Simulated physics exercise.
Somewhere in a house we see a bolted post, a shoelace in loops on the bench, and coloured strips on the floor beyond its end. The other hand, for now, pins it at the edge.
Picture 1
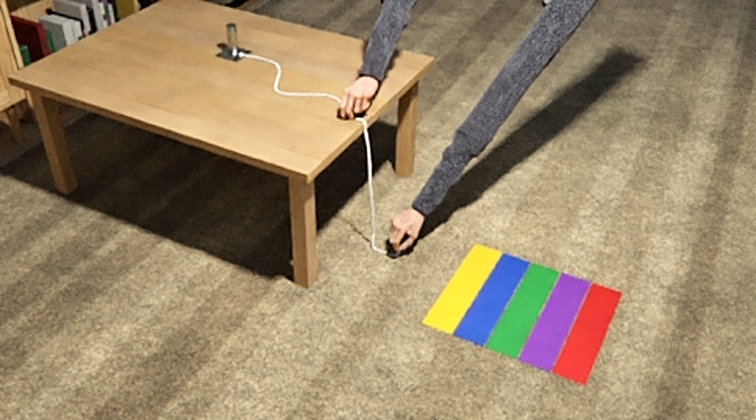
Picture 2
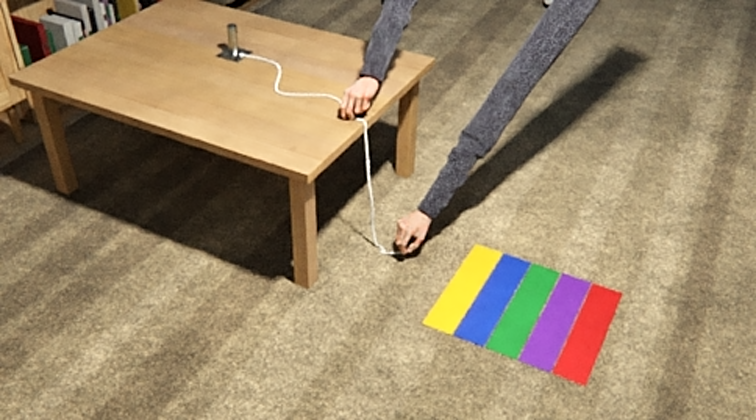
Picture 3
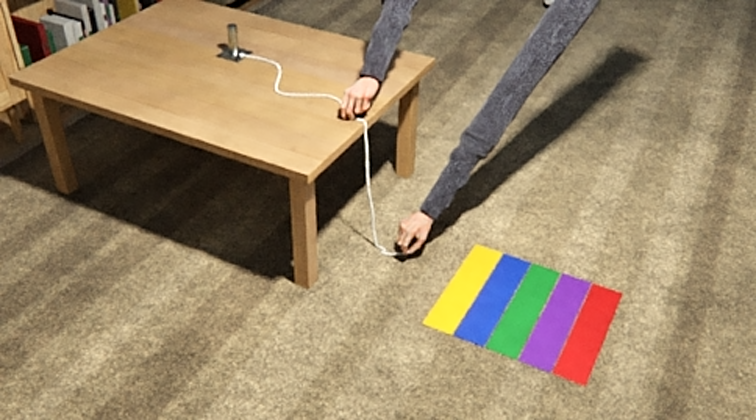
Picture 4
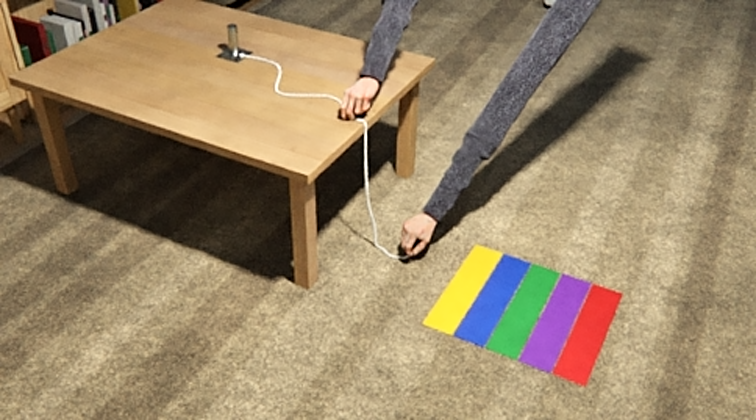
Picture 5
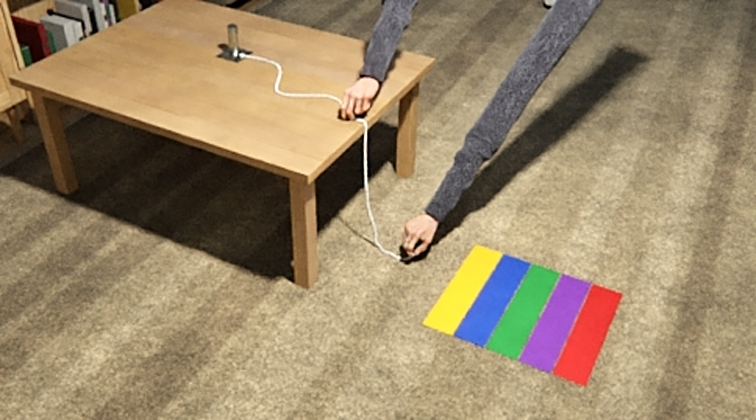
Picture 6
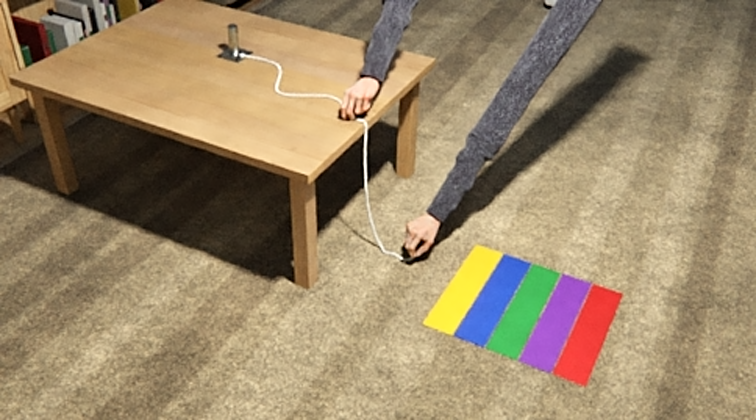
On a carpeted floor beside a wooden table, a hand shifting a white shoelace's end slightly right, another pinning it at the edge.
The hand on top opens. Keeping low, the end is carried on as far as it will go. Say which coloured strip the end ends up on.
It ends up on the green strip.
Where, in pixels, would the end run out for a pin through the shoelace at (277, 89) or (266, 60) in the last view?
Per try (px, approx.): (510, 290), (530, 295).
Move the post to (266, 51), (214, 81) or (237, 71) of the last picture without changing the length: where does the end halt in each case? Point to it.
Roughly (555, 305), then (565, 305), then (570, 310).
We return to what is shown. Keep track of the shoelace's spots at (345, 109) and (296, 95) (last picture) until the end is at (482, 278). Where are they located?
Point one: (368, 121); point two: (323, 96).
Soon after, end near (482, 278); over yellow.
After that, end near (515, 290); over green.
At the stop, end near (535, 297); over green. The end stops over the green strip.
